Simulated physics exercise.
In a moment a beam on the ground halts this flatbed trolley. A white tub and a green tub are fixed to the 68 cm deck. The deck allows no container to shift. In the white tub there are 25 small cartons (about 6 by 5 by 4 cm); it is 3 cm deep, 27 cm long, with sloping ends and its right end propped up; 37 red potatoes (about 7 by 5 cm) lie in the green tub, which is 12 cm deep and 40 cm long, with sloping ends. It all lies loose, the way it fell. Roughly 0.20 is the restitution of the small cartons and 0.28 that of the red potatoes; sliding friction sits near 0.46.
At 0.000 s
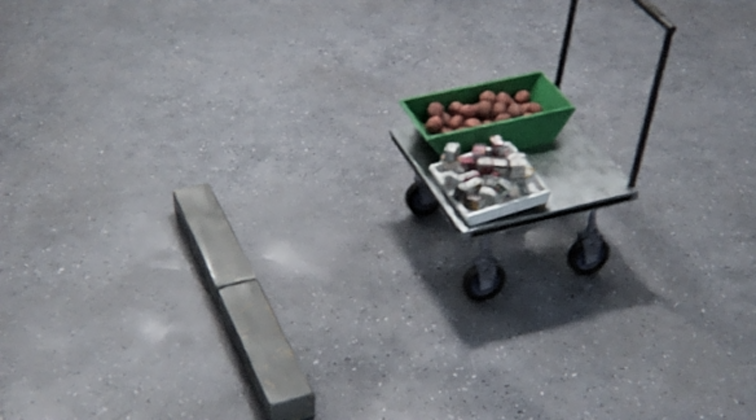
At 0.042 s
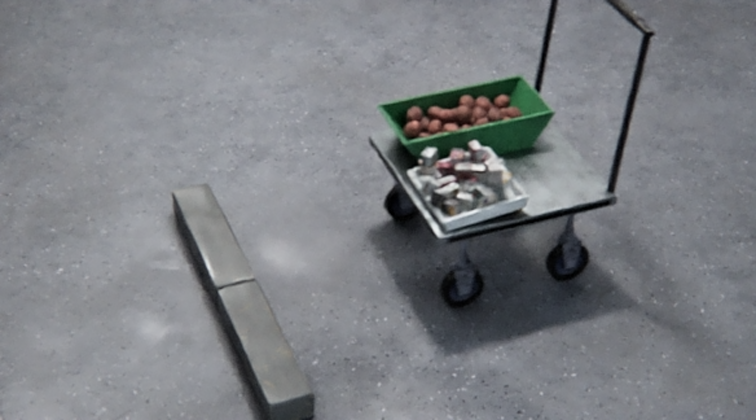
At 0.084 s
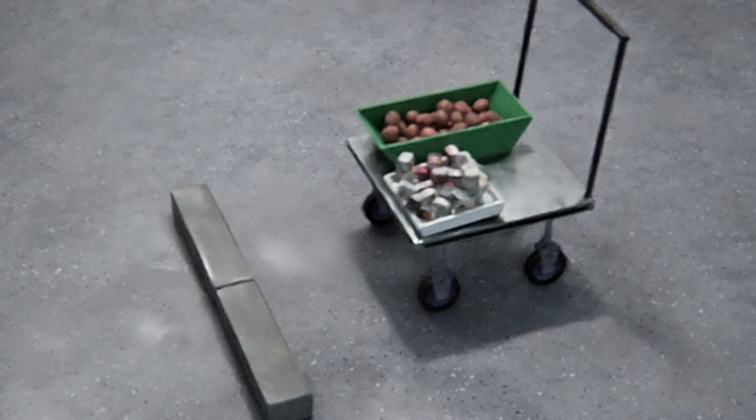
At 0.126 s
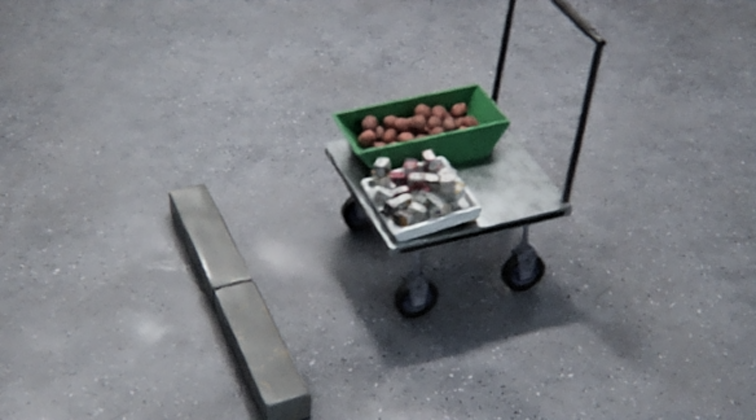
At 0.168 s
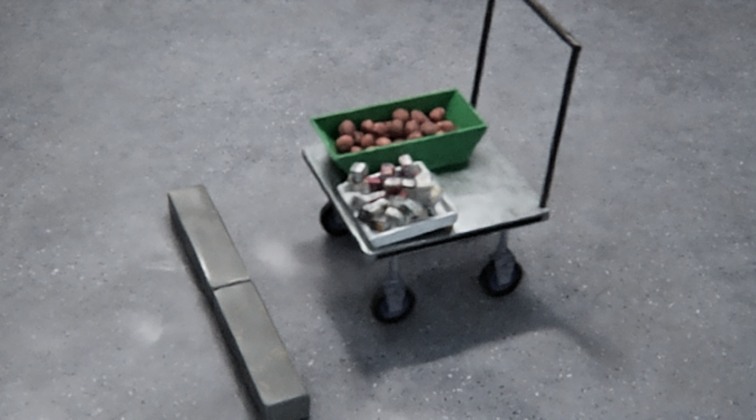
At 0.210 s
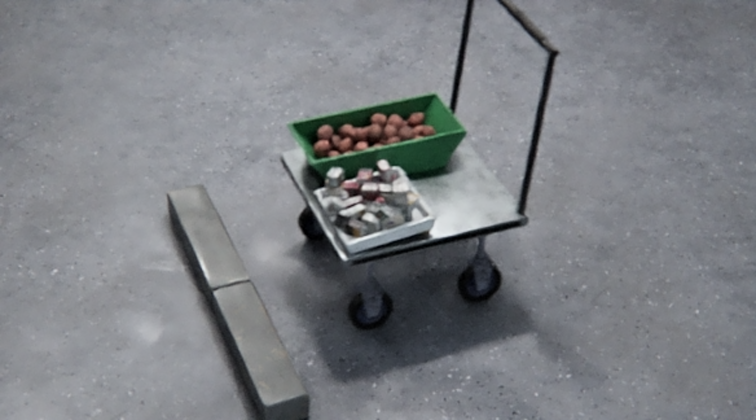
A flatbed trolley with a tall dark handle stands on a speckled grey concrete floor, seen from above at an angle. On its pale deck, a green tub of reddish-brown potatoes sits behind a white tub heaped with small cartons, and a long grey beam in two sections lies on the ground to the left. The trolley rolls steadily left and slightly toward the viewer, its load keeping its place.
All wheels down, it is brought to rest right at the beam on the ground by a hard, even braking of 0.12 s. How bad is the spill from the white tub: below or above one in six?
The count that escapes climbs past a sixth.
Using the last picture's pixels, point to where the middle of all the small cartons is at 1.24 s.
Centre approx. at (270, 226).
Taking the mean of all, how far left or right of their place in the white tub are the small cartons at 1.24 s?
Leftwards, roughly 28 cm.
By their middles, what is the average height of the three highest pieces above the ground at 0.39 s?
Height, averaged: Around 50 cm.
After 0.29 s, braking starts.
After 0.39 s, 4 of 25 out of the white tub and 0 of 37 out of the green tub.
After 0.51 s, 6 of 25 out of the white tub and 0 of 37 out of the green tub.
After 0.74 s, 8 of 25 out of the white tub and 0 of 37 out of the green tub.
Final count (at 1.24 s), 8 of 25 out of the white tub and 0 of 37 out of the green tub. Asked share, 8 of 25, 32 per cent.
